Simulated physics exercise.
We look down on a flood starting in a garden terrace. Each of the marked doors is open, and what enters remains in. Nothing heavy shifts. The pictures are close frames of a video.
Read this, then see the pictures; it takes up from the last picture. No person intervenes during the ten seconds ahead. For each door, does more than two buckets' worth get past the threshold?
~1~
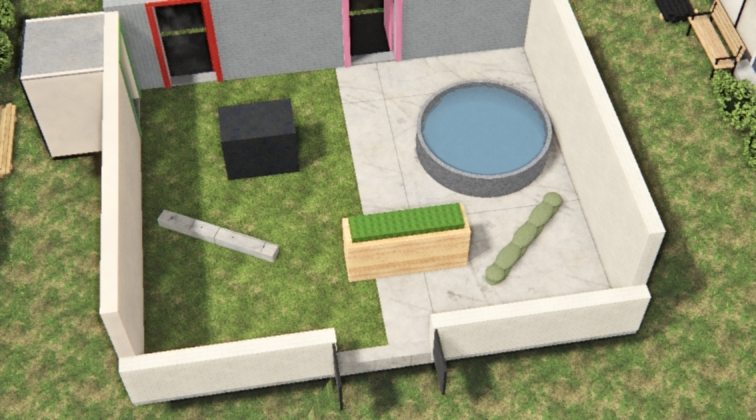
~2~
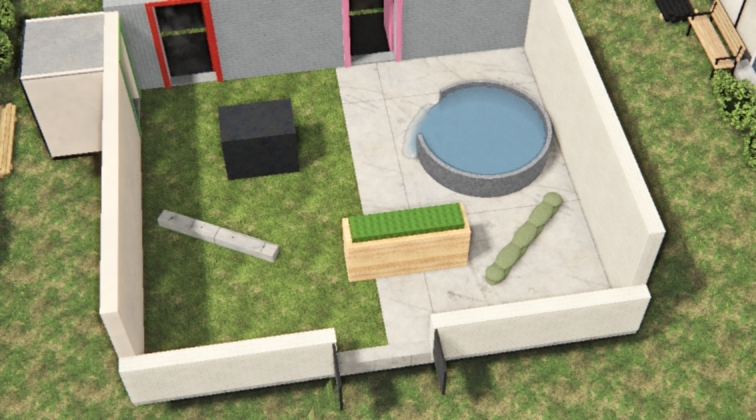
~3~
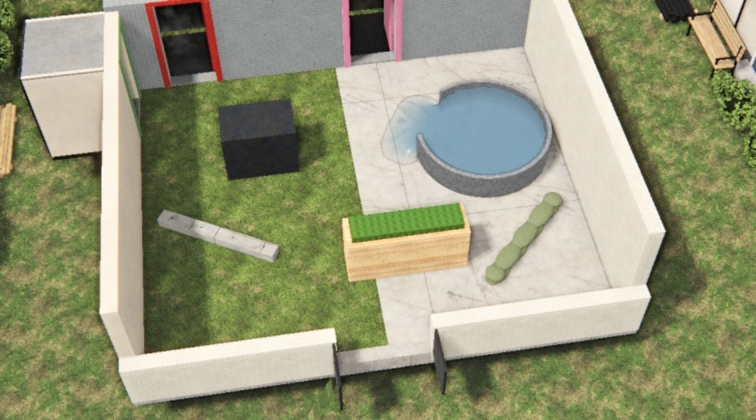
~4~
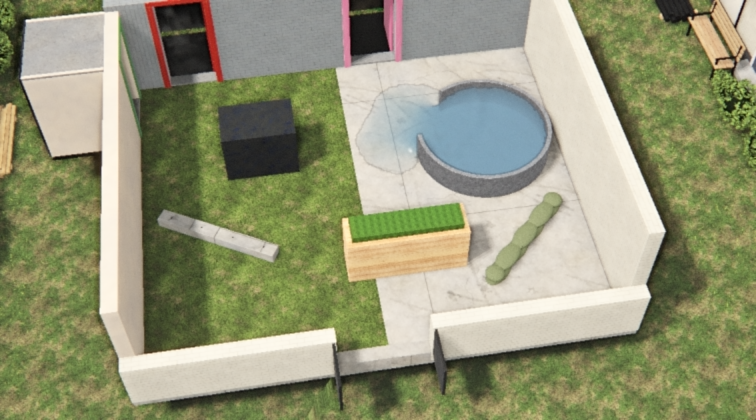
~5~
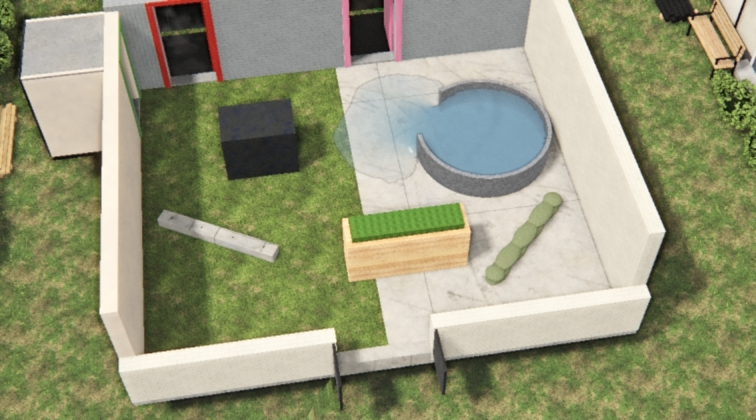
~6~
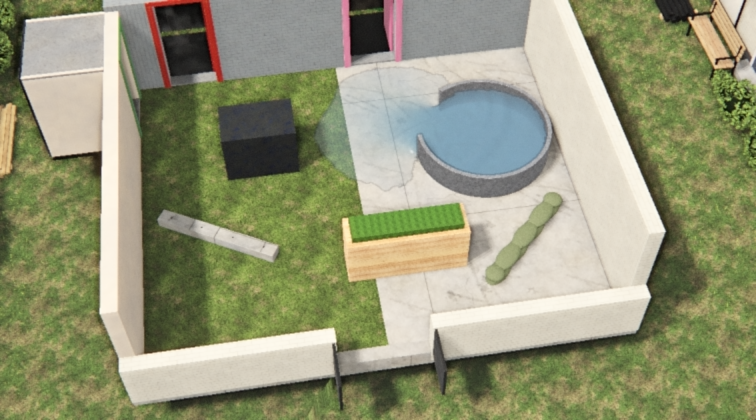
In order: Green door: Over two buckets, red door: Over two buckets, pink door: Over two buckets.
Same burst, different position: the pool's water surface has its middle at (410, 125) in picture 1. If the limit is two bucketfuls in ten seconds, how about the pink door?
Pink door falls short.
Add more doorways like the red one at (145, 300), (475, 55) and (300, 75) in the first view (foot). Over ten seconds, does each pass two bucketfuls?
As listed: Takes less, lets less in, floods.
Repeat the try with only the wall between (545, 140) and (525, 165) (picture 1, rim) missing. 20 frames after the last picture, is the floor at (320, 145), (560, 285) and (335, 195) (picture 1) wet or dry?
Listed order gives left alone; sopping; left alone.
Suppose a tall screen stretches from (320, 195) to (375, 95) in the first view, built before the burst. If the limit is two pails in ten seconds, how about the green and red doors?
Then the green door falls short and the red door falls short.
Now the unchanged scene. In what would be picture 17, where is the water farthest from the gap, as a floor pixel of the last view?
About (233, 82).
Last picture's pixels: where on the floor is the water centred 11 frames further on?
Around pixel (421, 133).
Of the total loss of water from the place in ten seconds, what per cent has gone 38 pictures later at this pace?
Approximately 65 %.
A moment on, water covers 15 % of the floor; the green door not reached, the red door not reached, the pink door under two buckets in.
Next, water covers 25 % of the floor; the green door not reached, the red door not reached, the pink door over two buckets in.
Then, water covers 35 % of the floor; the green door not reached, the red door under two buckets in, the pink door far over two buckets in.
Later, water covers 50 % of the floor; the green door over two buckets in, the red door over two buckets in, the pink door far over two buckets in.
In the end, water covers 65 % of the floor; the green door over two buckets in, the red door over two buckets in, the pink door far over two buckets in.
